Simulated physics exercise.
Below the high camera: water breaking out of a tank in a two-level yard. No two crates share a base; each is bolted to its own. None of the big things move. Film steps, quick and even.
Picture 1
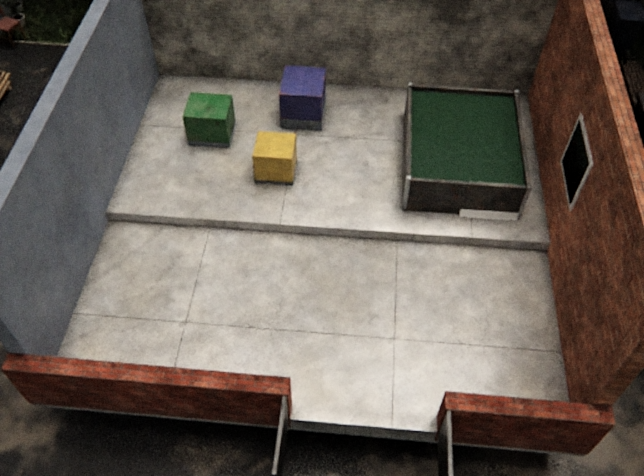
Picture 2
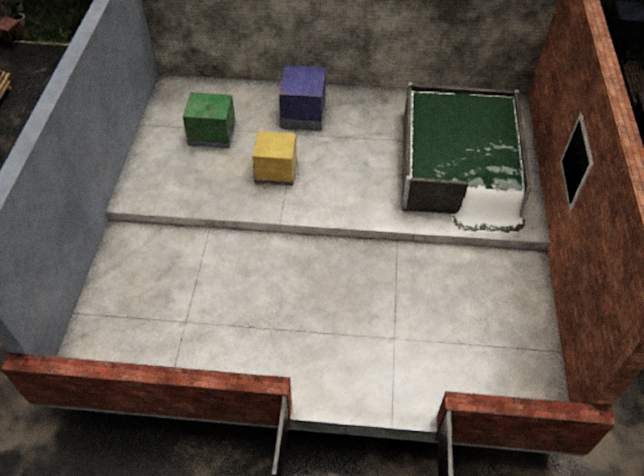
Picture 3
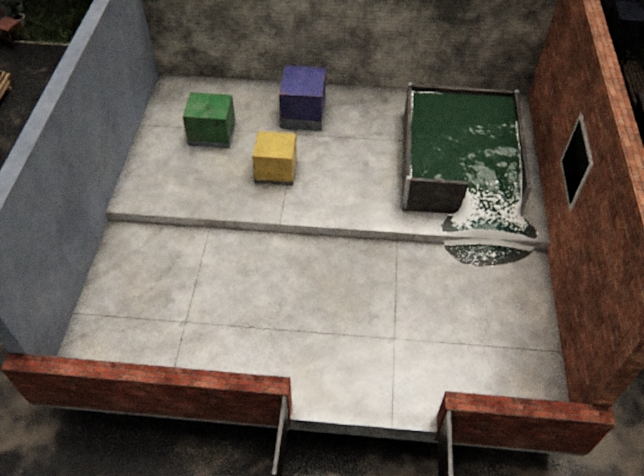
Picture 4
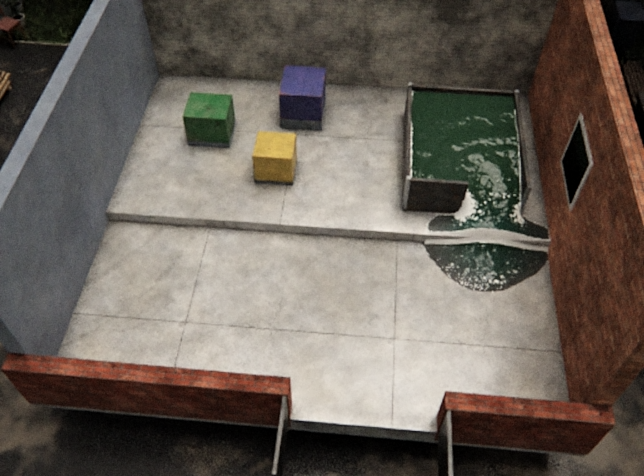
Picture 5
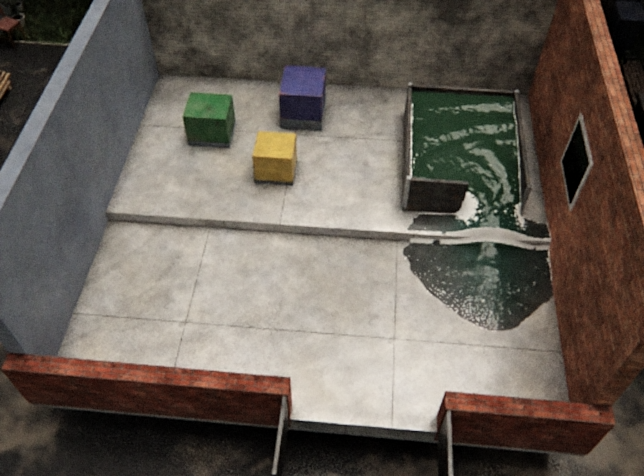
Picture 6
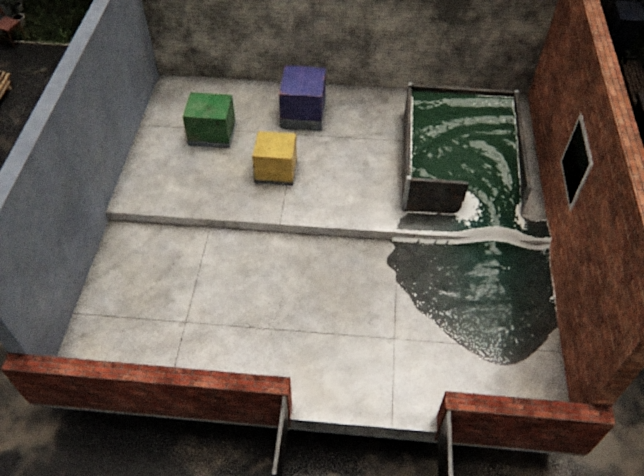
At first, dark green water sits still in a tank on the upper level of a walled yard, near green, purple and yellow crates. Water then bursts through a gap at the tank's front right, pours over the step and spreads in a widening pool across the lower floor, along the right side.
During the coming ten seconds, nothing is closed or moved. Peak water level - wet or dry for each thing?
Green crate - dry; blue crate - dry; yellow crate - dry.
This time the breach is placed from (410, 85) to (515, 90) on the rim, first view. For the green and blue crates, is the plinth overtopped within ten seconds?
Note: Green crate is left dry; blue crate is overtopped.
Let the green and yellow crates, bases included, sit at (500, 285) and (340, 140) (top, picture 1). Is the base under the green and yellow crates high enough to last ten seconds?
Result: Green overtopped, yellow not wetted.
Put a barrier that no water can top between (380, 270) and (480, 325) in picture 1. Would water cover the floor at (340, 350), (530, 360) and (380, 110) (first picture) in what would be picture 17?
First unwetted, then inundated, then unwetted.
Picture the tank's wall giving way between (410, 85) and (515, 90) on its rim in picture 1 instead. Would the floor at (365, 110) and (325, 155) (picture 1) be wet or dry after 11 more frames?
Point one: Reached by the flood; point two: Reached by the flood.
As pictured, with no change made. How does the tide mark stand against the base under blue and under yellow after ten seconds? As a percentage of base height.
Around 0 % and 0 %.
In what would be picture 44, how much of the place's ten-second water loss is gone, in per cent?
My reading is near 60 per cent.
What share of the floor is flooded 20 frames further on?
I'd say 30 per cent.
A moment on, water covers 20 % of the floor; the green crate not reached, the blue crate not reached, the yellow crate not reached.
Next, water covers 20 % of the floor; the green crate not reached, the blue crate not reached, the yellow crate not reached.
Then, water covers 30 % of the floor; the green crate not reached, the blue crate not reached, the yellow crate not reached.
Later, water covers 50 % of the floor; the green crate not reached, the blue crate not reached, the yellow crate not reached.
In the end, water covers 50 % of the floor; the green crate stayed above the water, the blue crate stayed above the water, the yellow crate stayed above the water.
